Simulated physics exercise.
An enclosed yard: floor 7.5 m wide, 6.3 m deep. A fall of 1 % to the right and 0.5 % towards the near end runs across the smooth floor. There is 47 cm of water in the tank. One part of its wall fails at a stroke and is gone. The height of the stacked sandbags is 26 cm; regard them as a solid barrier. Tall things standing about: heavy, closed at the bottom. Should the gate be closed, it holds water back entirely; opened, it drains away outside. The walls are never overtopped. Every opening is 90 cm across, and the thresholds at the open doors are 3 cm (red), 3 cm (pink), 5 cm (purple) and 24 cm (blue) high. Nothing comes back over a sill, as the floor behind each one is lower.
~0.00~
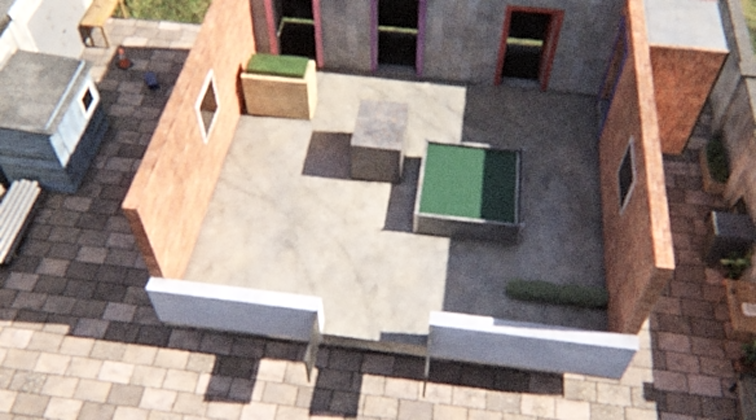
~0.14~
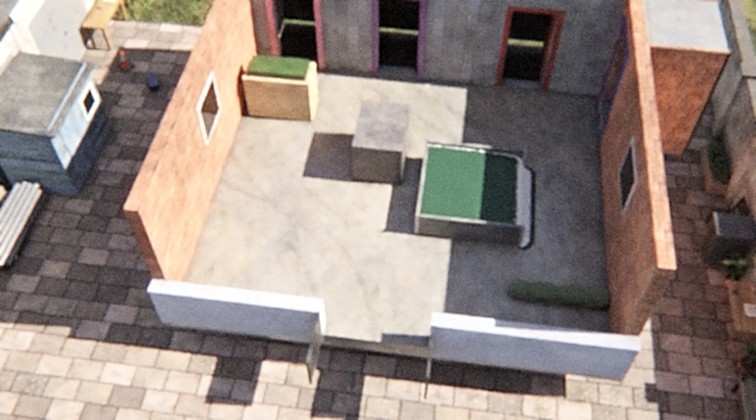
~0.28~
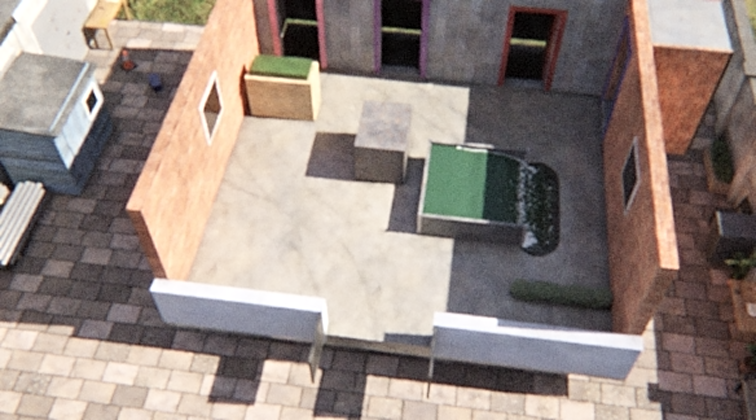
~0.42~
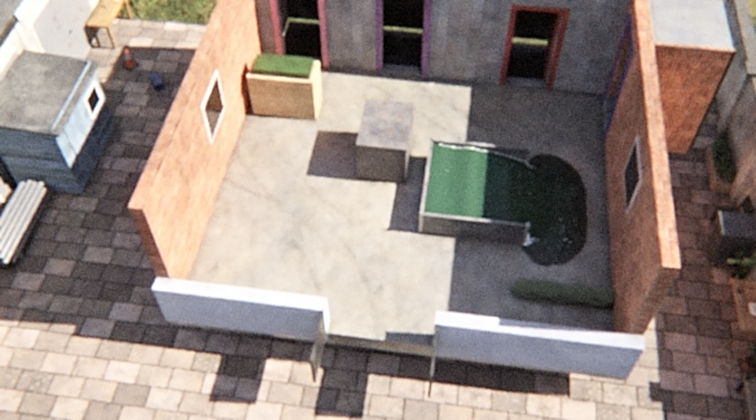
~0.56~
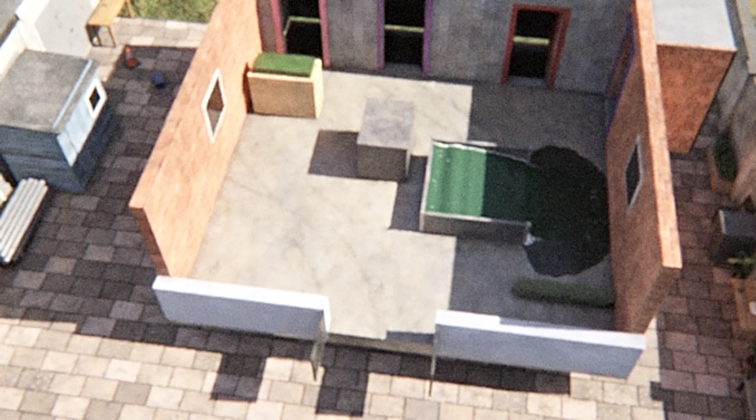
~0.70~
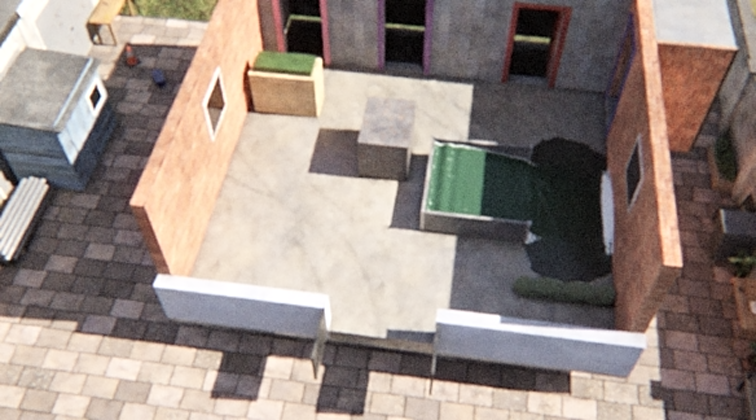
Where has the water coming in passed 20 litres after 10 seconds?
At the red door it has passed it; at the pink door it has not passed it; at the purple door it has not passed it; at the blue door it has not passed it.
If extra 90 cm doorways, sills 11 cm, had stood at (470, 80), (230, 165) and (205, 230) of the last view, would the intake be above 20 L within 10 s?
Taking them in order, the first gets too little, the second too little and the third too little.
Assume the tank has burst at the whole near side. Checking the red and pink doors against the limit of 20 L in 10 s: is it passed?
Here's how it goes: Red falls short, pink falls short.
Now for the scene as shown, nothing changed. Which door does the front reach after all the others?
The final one is the pink door.
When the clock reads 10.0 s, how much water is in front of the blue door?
Looks like about 6.0 cm at that spot.
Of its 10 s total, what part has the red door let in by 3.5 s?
About 15%.
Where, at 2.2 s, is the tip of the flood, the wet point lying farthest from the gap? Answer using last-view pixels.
I'd put it close to (600, 93).
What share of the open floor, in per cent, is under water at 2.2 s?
Roughly 20 percent.
After 1.4 s water covers 15 % of the floor and is deepest (35 cm) near (605, 218); red door not reached, pink door not reached, purple door not reached, blue door 3 cm at the sill, 0 L in.
After 2.2 s water covers 20 % of the floor and is deepest (38 cm) near (608, 290); red door not reached, pink door not reached, purple door not reached, blue door 10 cm at the sill, 0 L in.
After 3.5 s water covers 35 % of the floor and is deepest (22 cm) near (608, 290); red door 10 cm at the sill, 11 L in, pink door not reached, purple door not reached, blue door 12 cm at the sill, 0 L in.
After 6.0 s water covers 75 % of the floor and is deepest (11 cm) near (600, 111); red door 7 cm at the sill, 47 L in, pink door not reached, purple door 3 cm at the sill, 0 L in, blue door 11 cm at the sill, 0 L in.
After 10.0 s water covers 90 % of the floor and is deepest (6 cm) near (538, 203); red door 4 cm at the sill, 68 L in, pink door 4 cm at the sill, 1 L in, purple door 2 cm at the sill, 0 L in, blue door 6 cm at the sill, 0 L in.
